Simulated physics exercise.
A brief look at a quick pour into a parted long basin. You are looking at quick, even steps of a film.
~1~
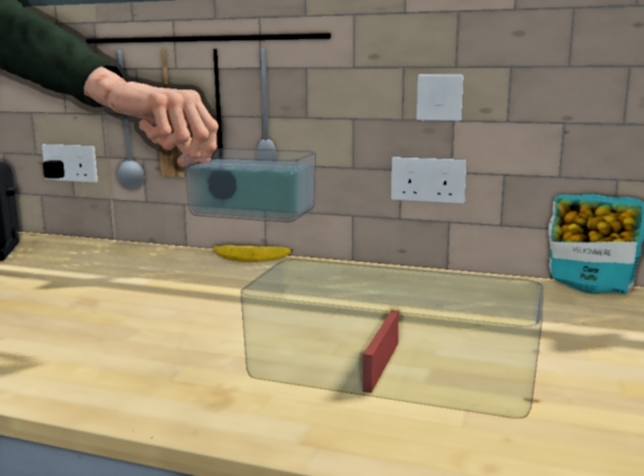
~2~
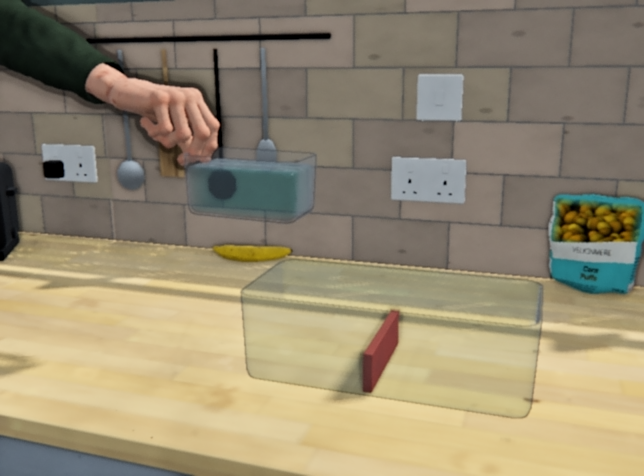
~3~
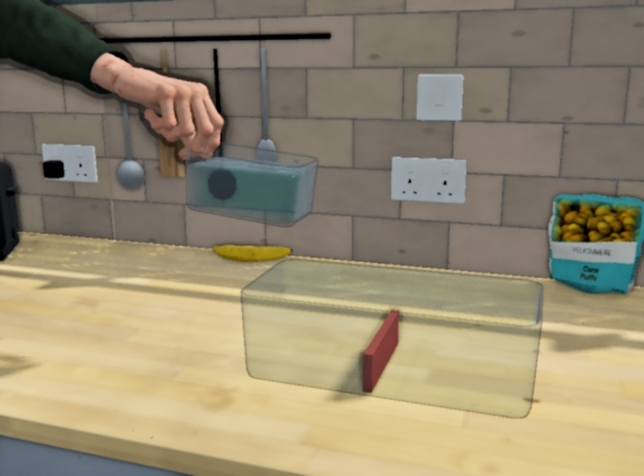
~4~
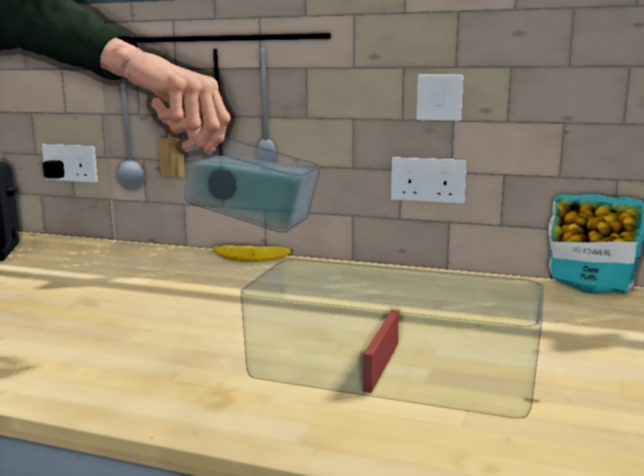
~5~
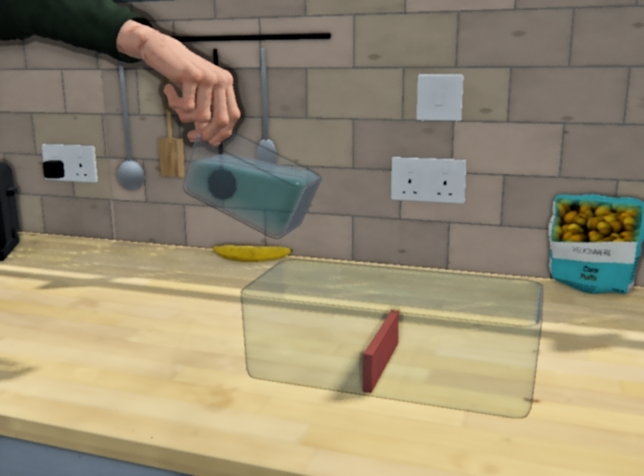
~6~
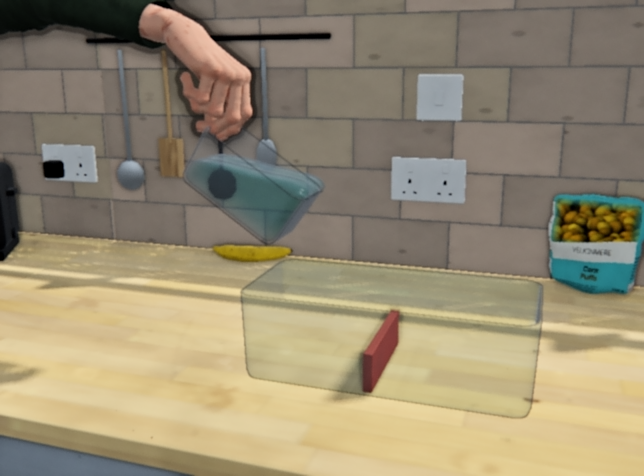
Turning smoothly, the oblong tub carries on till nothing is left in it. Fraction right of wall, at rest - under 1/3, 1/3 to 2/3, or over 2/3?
Under 1/3.
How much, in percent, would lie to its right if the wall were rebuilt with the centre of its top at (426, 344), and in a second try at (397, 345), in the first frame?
That'd be about 15 percent for the first and about 20 percent for the other.
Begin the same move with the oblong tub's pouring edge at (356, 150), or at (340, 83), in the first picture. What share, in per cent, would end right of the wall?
The first start yields 65 per cent, the second 65 per cent.
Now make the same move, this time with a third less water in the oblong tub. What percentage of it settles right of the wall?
Near 5 %.
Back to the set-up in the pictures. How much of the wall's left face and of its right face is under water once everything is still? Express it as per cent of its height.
On the left it sits near 50, while on the right it sits near 0.
A moment on, the oblong tub is tipped on its side and 24 per cent is still to pour, 39 is left of the wall and 0 right of it.
Next, the oblong tub is tipped on its side and 5 per cent is still to pour, 81 is left of the wall and 1 right of it.
Then the oblong tub is tipped on its side and 2 per cent is still to pour, 87 is left of the wall and 7 right of it.
Later the oblong tub is tipped on its side and 0 per cent is still to pour, 88 is left of the wall and 8 right of it.
In the end 88 per cent lies left of the wall, 9 right of it and 3 outside.
